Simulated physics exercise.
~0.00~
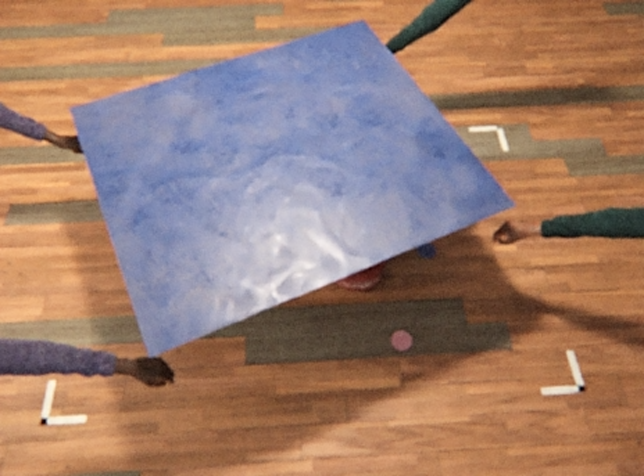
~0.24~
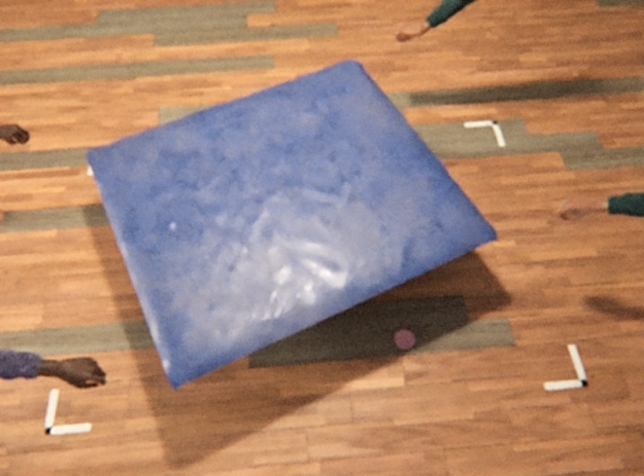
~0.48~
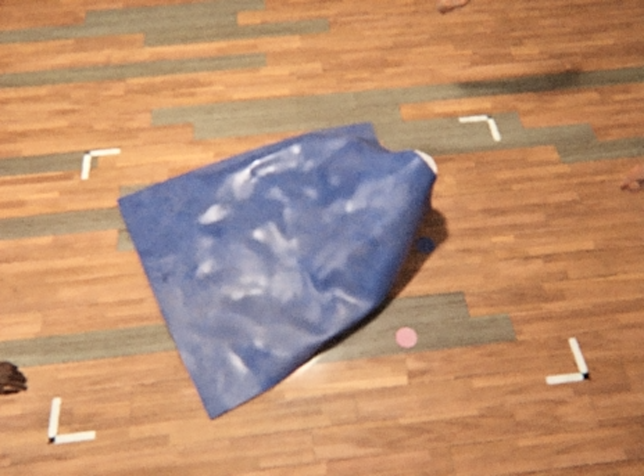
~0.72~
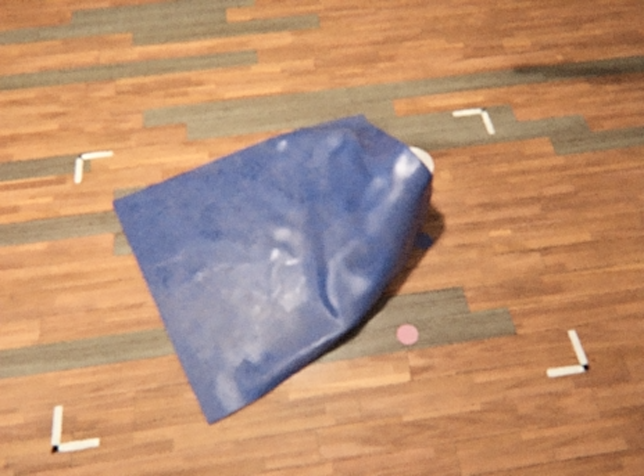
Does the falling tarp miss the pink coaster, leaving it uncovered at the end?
Yes, the tarp misses it. The pink coaster still shows on the floor, just beyond the tarp's lower right edge.
